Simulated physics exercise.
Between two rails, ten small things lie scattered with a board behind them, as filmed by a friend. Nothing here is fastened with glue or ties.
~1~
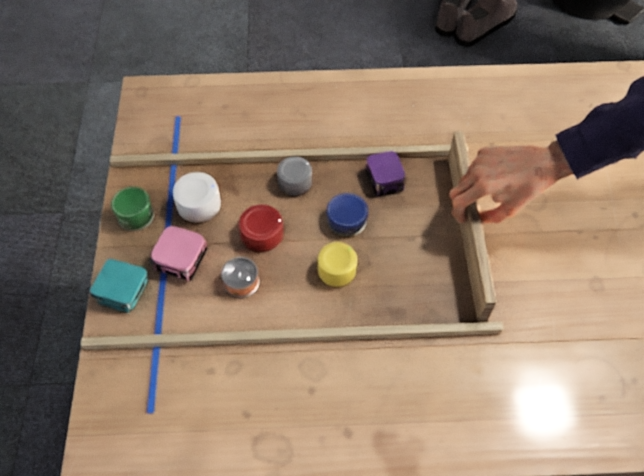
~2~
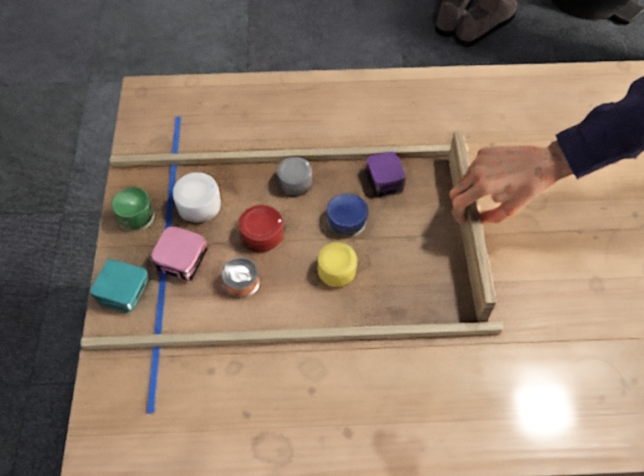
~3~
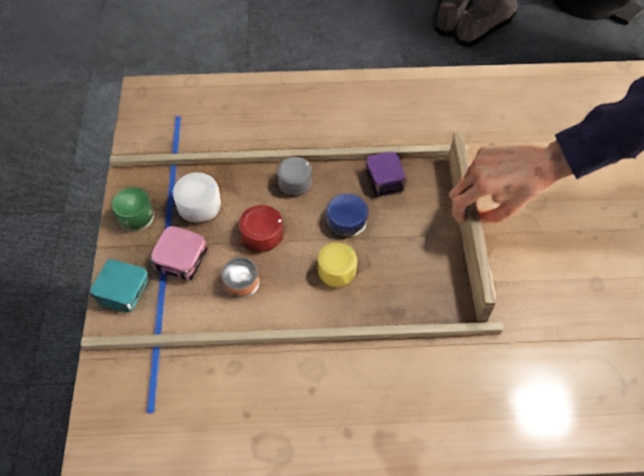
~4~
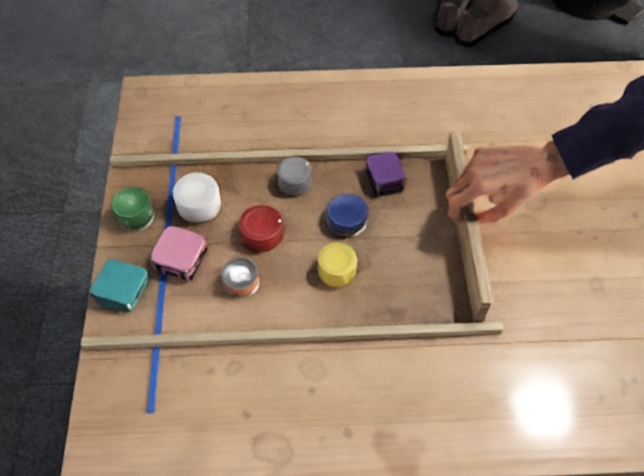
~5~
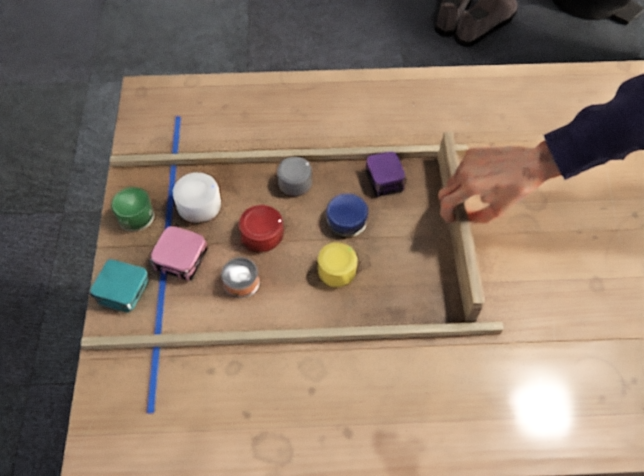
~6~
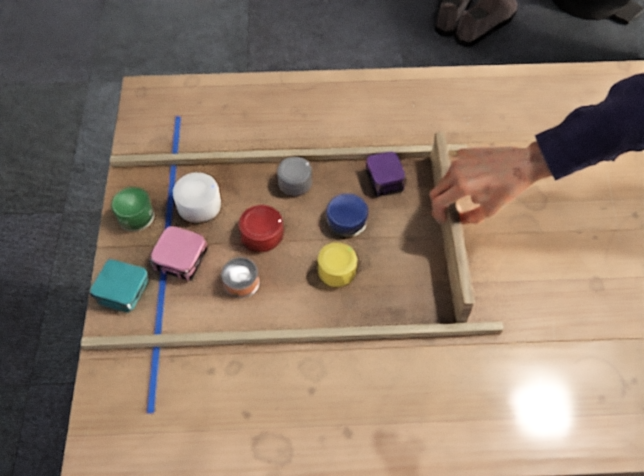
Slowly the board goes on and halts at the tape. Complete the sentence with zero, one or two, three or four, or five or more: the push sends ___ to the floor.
The push sends one or two to the floor.
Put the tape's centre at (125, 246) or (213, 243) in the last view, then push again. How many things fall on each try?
In that order 6 and 0.
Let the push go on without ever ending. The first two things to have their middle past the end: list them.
The green pot and then the turquoise case.
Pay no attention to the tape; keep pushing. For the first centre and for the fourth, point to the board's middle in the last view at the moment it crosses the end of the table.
Roughly (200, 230) and then roughly (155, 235).
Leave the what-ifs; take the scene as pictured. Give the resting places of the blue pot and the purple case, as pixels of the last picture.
I'd put one at around (148, 213) and the other at around (156, 178).
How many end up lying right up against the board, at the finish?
At rest, 3 are in contact.
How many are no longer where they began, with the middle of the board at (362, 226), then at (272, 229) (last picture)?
Tally: 2; 8.
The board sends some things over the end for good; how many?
Precisely 2.
Soon after, none off yet; turquoise case at rest near (121, 286); green pot at rest near (133, 209); pink case at rest near (180, 254).
In the end, the number that fall off is one or two; gone, green pot and turquoise case.
